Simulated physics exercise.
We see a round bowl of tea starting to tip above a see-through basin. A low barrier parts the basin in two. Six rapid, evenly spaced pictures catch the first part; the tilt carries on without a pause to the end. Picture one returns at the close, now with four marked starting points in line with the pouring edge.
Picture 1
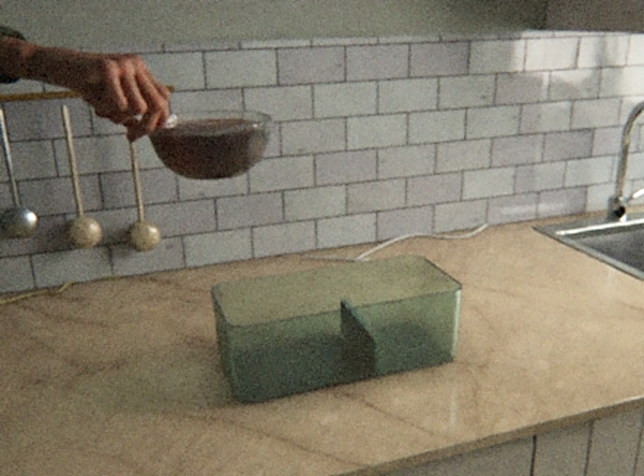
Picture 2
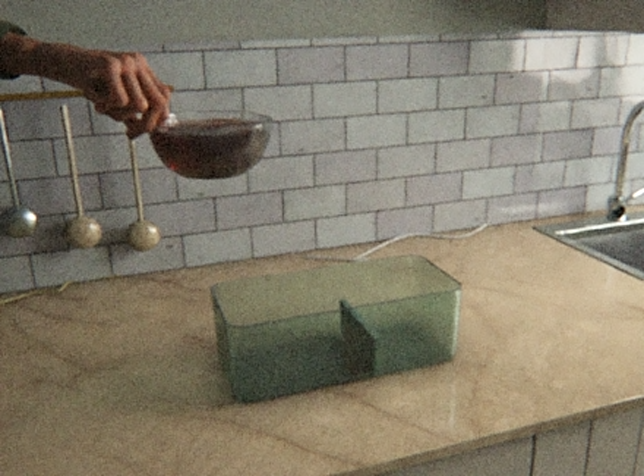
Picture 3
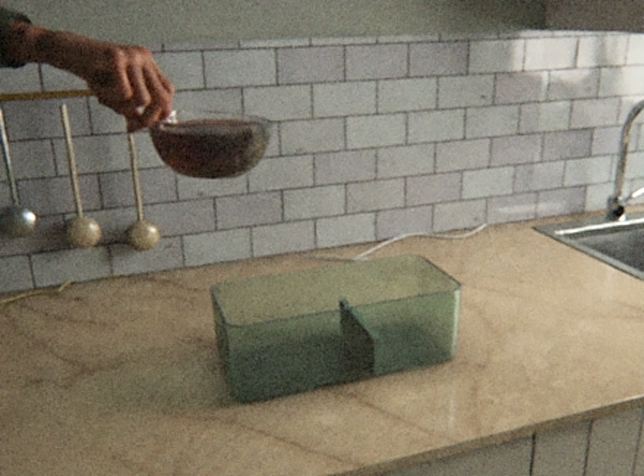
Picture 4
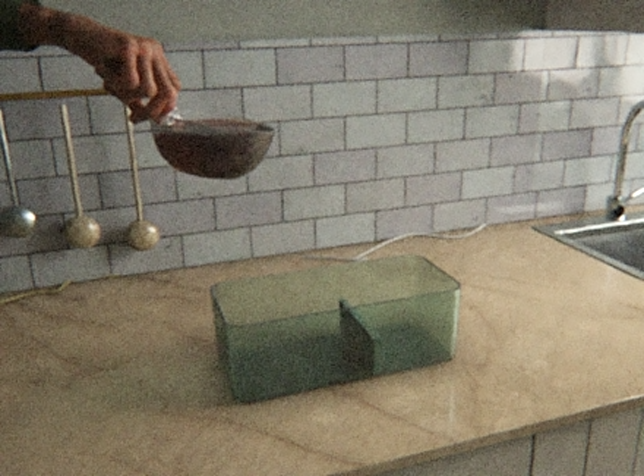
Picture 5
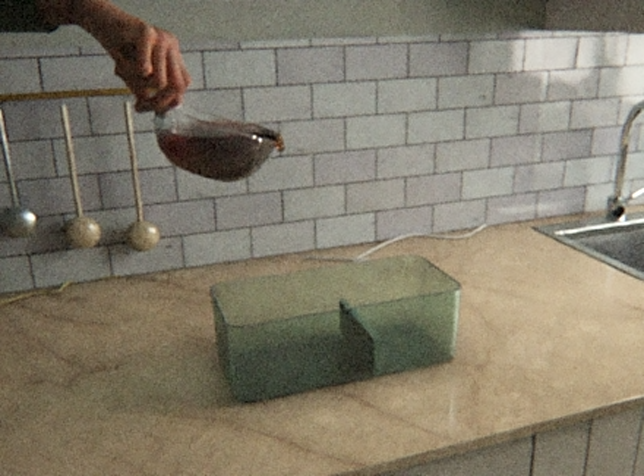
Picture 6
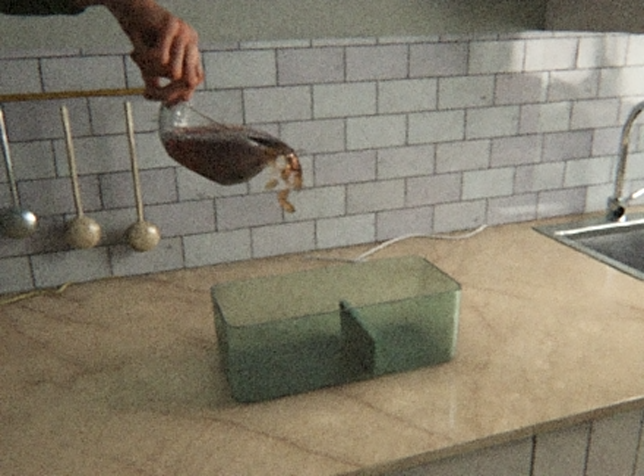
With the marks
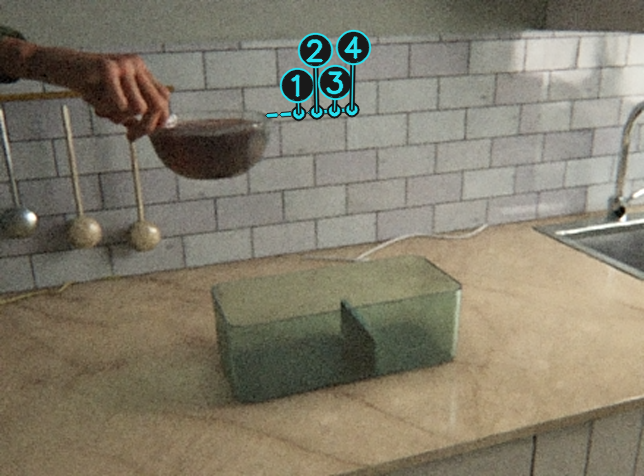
A round glass bowl of tea, held by a hand above a see-through green basin with a low divider, stayed upright briefly, then tilted to the right until tea poured over its lip.
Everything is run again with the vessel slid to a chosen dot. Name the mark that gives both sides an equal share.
Go for 1.
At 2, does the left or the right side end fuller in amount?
The right one.
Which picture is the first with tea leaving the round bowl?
Picture 5.
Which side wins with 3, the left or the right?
More ends on the right.
In cyan, 1 at (298, 113); 2 at (316, 112); 3 at (334, 110); 4 at (351, 109).
With 1, about 44 % ends left of the wall and 54 % right of it.
With 2, about 24 % ends left of the wall and 74 % right of it.
With 3, about 13 % ends left of the wall and 85 % right of it.
With 4, about 5 % ends left of the wall and 94 % right of it.
